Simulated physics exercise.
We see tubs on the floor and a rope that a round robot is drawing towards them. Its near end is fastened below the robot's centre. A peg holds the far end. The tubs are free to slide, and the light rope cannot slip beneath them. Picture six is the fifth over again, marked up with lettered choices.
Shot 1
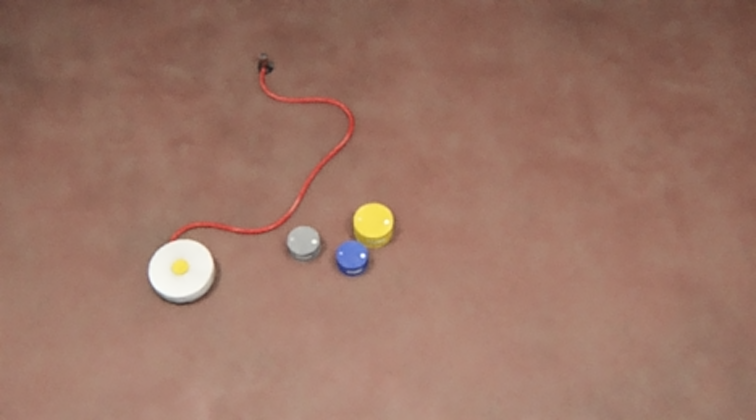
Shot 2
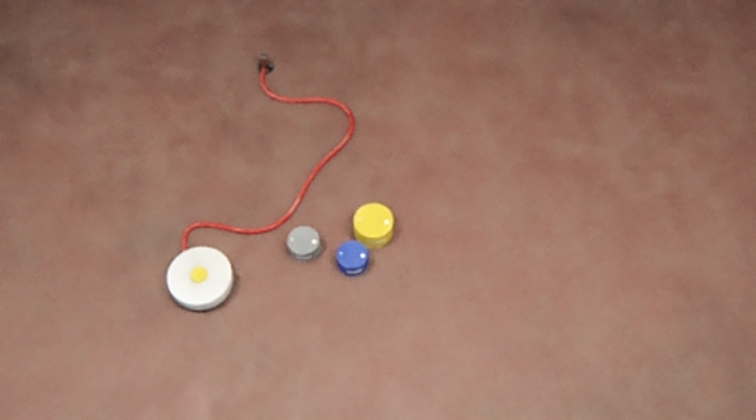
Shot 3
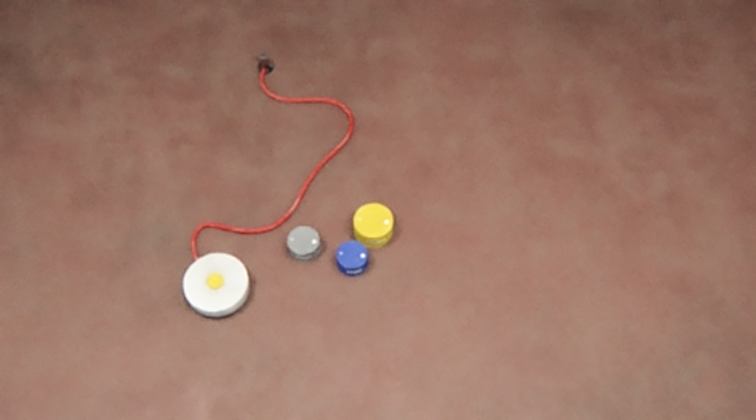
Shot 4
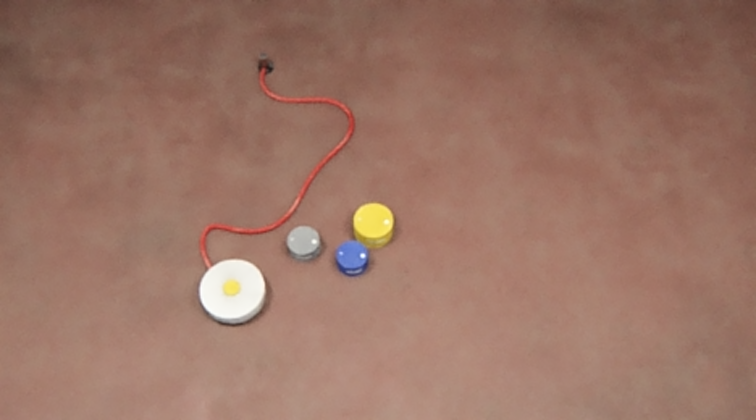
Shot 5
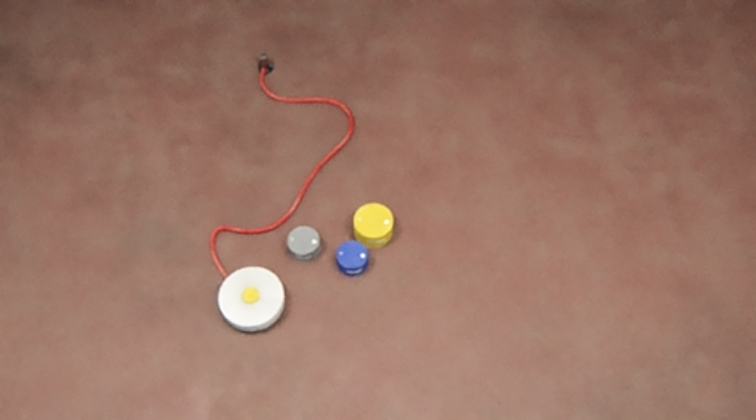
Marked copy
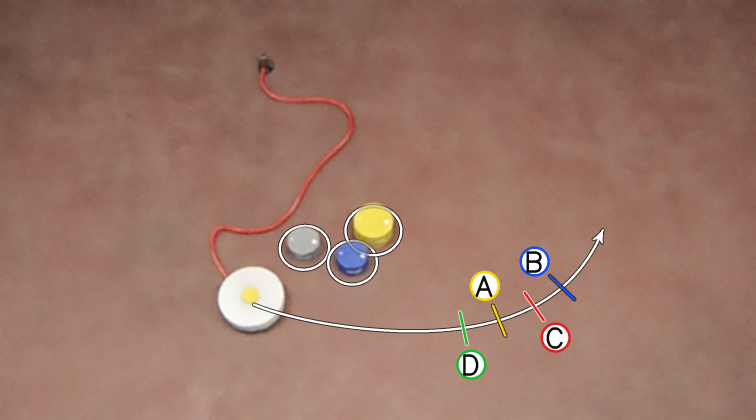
At the start, a white round robot with a yellow centre sits at the lower left, a curving red rope running from it up to a small dark peg, with grey, blue and yellow tubs nearby. The robot slides slightly right and downward, drawing the rope's near end along, while the tubs stay still.
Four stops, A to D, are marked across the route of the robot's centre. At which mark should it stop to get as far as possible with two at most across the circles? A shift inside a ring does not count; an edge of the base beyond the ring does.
The farthest stop within the limit is C.
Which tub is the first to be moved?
The grey one.
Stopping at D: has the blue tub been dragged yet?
No.
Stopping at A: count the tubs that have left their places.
The count is none.
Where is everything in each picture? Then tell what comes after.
Robot (183, 272); peg (265, 62); grey tub (304, 244), in the first picture.
Robot (201, 279); blue tub (352, 259), in the second picture.
Robot (217, 286); peg (265, 62), in the third picture.
Robot (234, 292); blue tub (352, 259), in the fourth picture.
Robot (252, 300); peg (265, 62); grey tub (304, 244); blue tub (352, 259), in the fifth picture.
On the marked copy, A at (499, 320); B at (562, 288); C at (534, 306); D at (463, 328); the route from (254, 304) via (461, 328) to (603, 230).
With C. Early on, robot (349, 323).
Further on, robot (454, 325).
At the end, robot (536, 302); grey tub (335, 228); blue tub (356, 254); one over the rings.
As for the rest, A is within the limit but short; B has three over the rings; D is within the limit but short.
